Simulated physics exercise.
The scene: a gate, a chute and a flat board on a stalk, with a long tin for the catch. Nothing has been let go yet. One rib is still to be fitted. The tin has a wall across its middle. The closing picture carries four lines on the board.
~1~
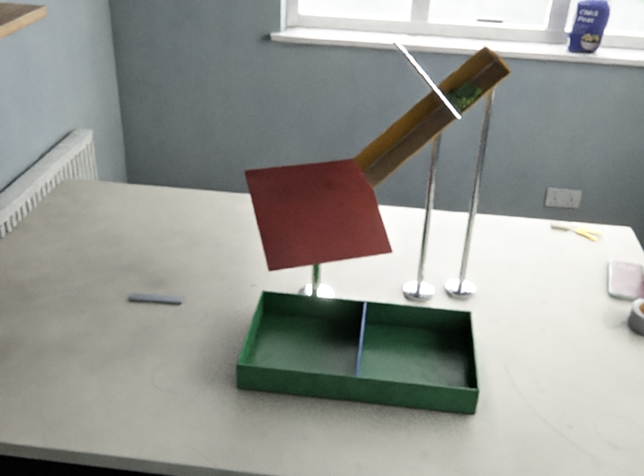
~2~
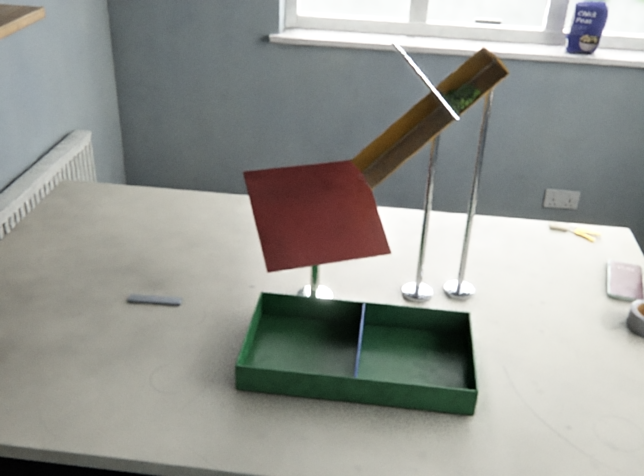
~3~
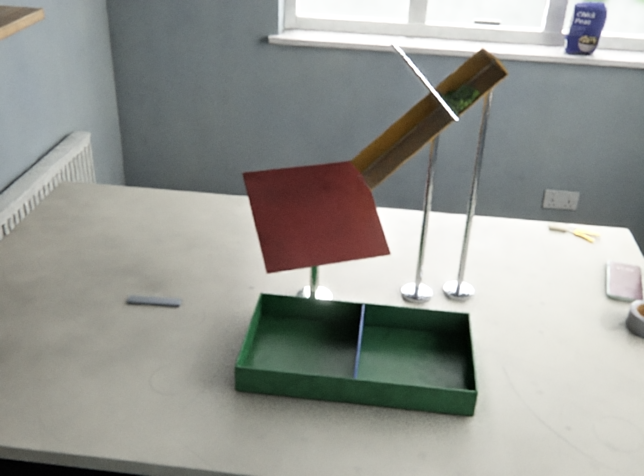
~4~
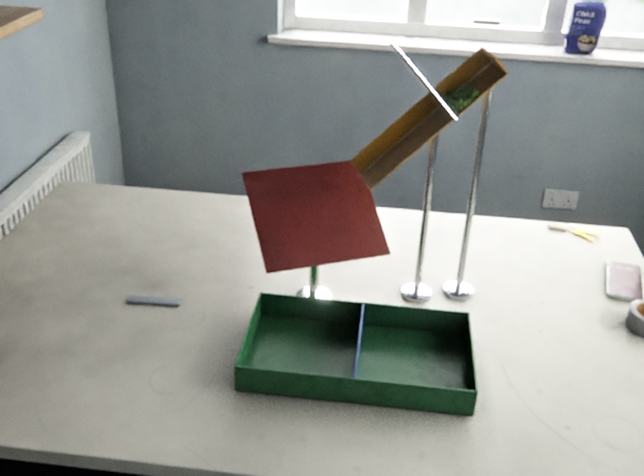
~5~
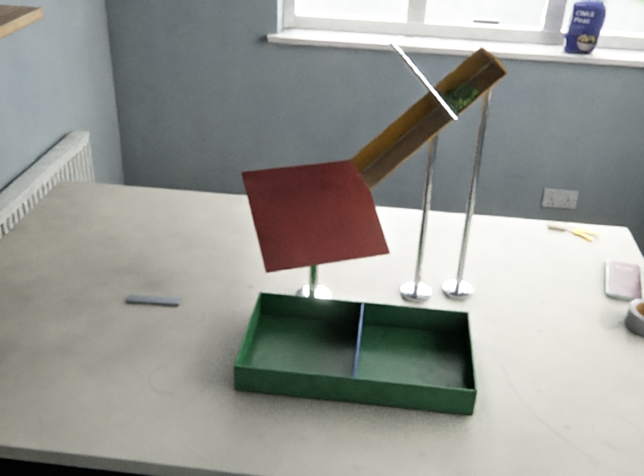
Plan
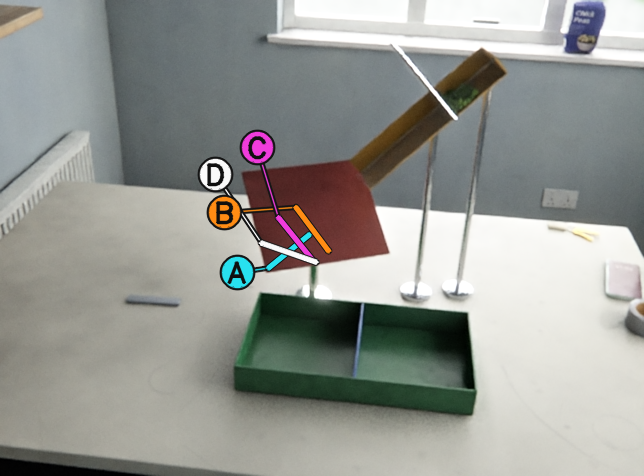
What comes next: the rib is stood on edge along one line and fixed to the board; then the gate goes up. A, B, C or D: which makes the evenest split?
The best line is B.
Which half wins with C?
Left.
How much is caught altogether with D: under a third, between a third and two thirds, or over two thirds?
Over two thirds.
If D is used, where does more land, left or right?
Left.
On the marked copy, line A from (309, 234) to (268, 267); line B from (296, 207) to (328, 250); line C from (278, 217) to (313, 260); line D from (261, 243) to (316, 262).
With A, of what is caught, almost all in the left half, about a tenth in the right.
With B, of what is caught, roughly half in the left half, roughly half in the right.
With C, of what is caught, almost all in the left half, just a few in the right.
With D, of what is caught, almost all in the left half, just a few in the right.
